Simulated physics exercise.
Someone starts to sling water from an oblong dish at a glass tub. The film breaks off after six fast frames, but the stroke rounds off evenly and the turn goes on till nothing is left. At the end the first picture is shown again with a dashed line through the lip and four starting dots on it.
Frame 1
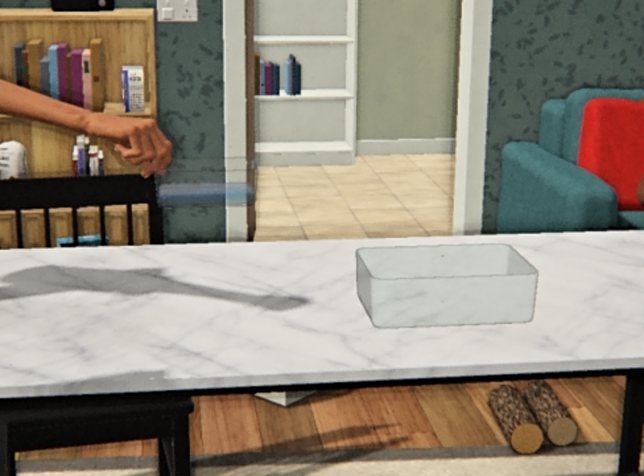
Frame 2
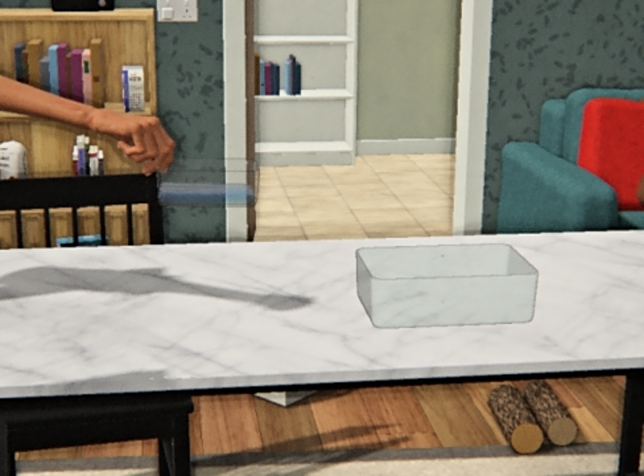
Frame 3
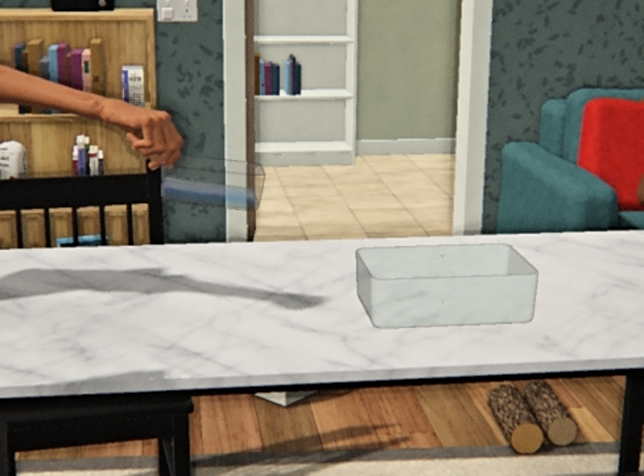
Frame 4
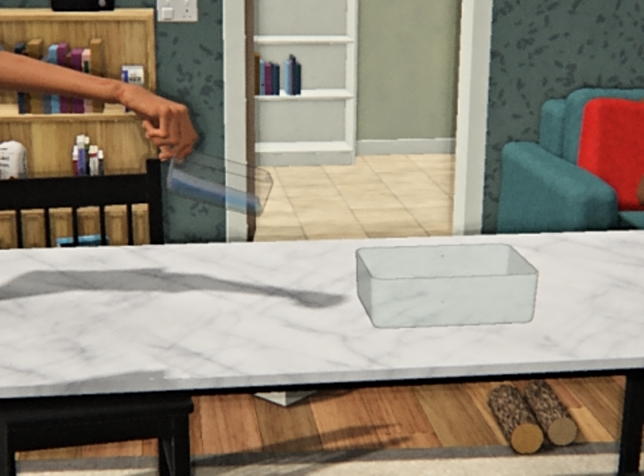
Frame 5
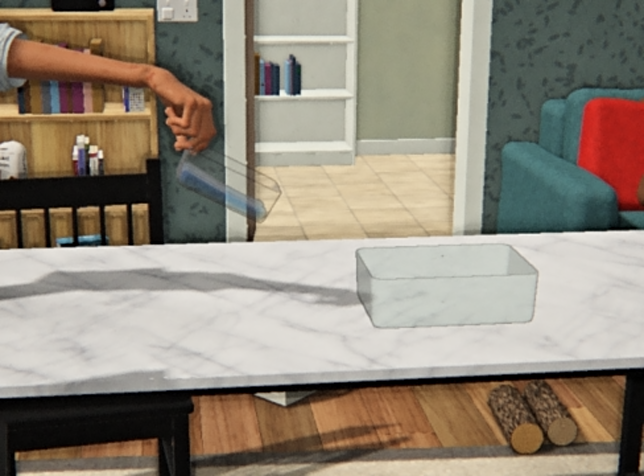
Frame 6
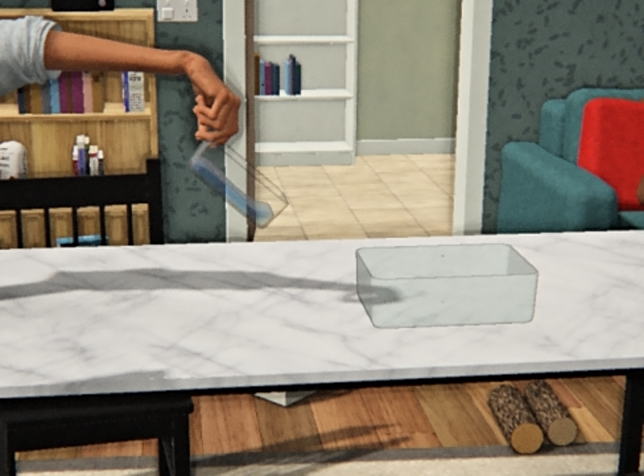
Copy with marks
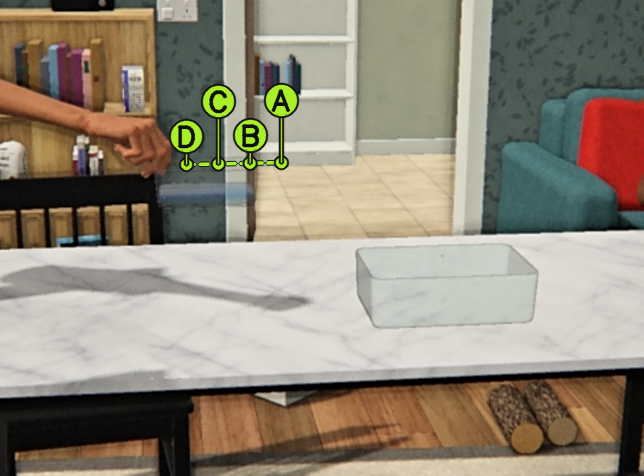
The clip shows a hand at left holding a clear oblong dish of bluish liquid beside a marble table with a glass tub on it; after staying nearly level, the dish moves slightly right and tilts steadily downward.
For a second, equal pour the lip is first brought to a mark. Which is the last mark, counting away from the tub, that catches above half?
It is A.
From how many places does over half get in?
One of the four.
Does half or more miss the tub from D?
Yes.
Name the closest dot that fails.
Dot B.
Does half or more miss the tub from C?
Yes, that goes wrong.
On the marked copy, A at (281, 162); B at (250, 163); C at (218, 163); D at (186, 164).
Choosing A, about 66 % lands in the tub, 28 % falls short and 6 % goes beside or beyond.
Choosing B, about 24 % lands in the tub, 73 % falls short and 3 % goes beside or beyond.
Choosing C, about 0 % lands in the tub, 97 % falls short and 3 % goes beside or beyond.
Choosing D, about 0 % lands in the tub, 100 % falls short.
